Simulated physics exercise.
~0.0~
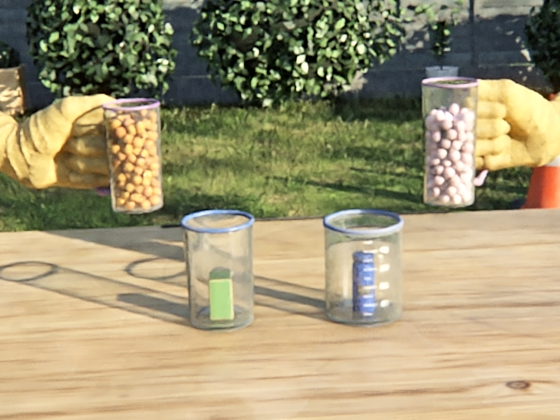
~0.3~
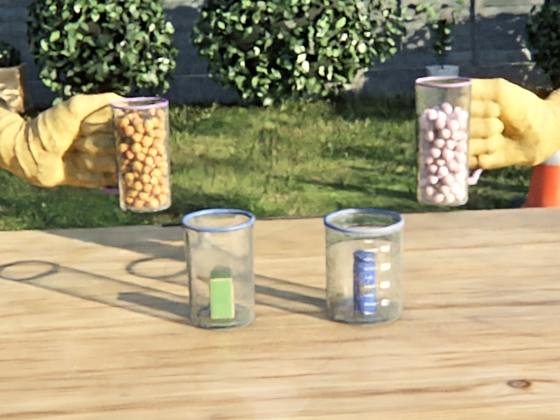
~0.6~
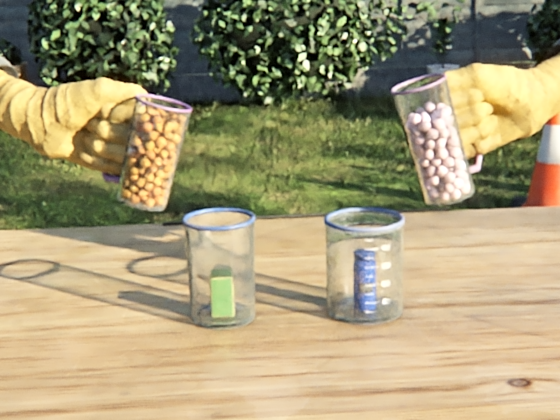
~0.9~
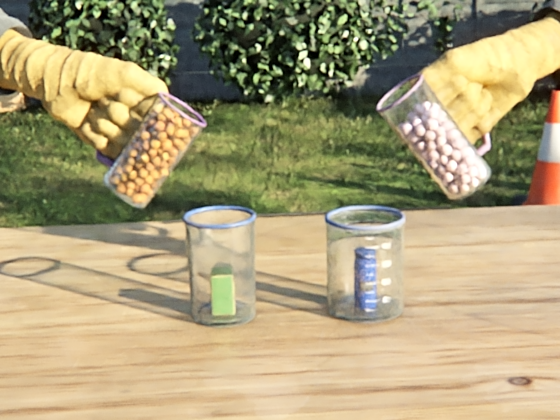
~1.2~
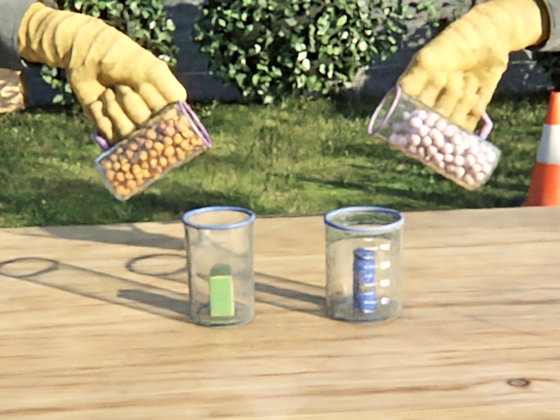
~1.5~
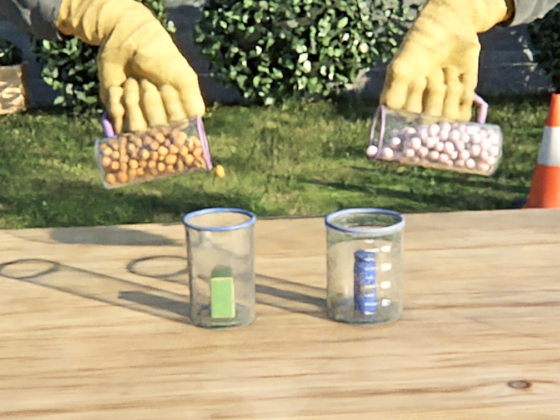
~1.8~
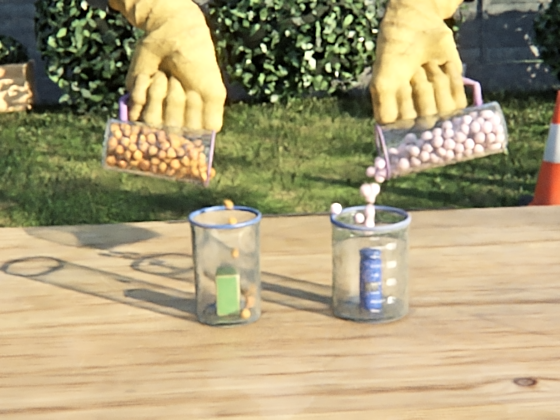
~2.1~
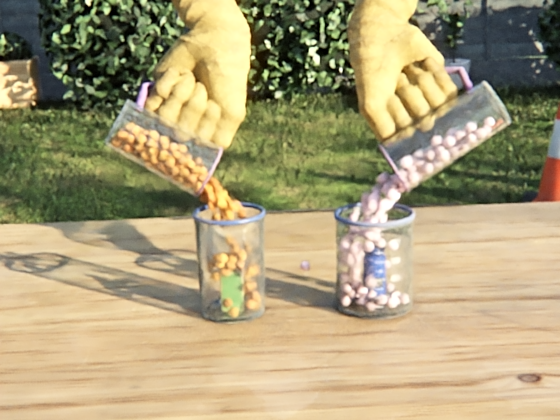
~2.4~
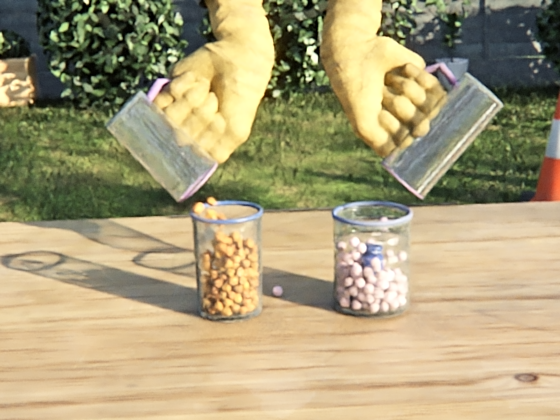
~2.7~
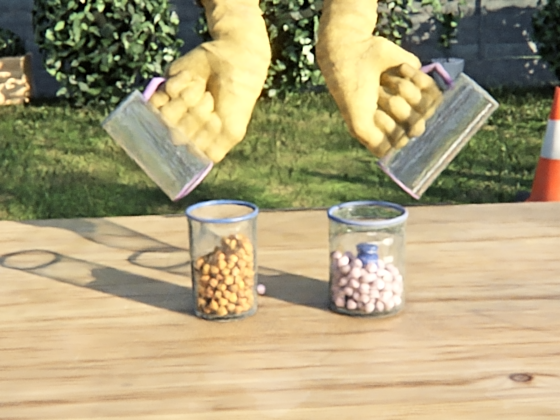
Gloved hands empty two cups of balls, covering the green block but not the blue object.
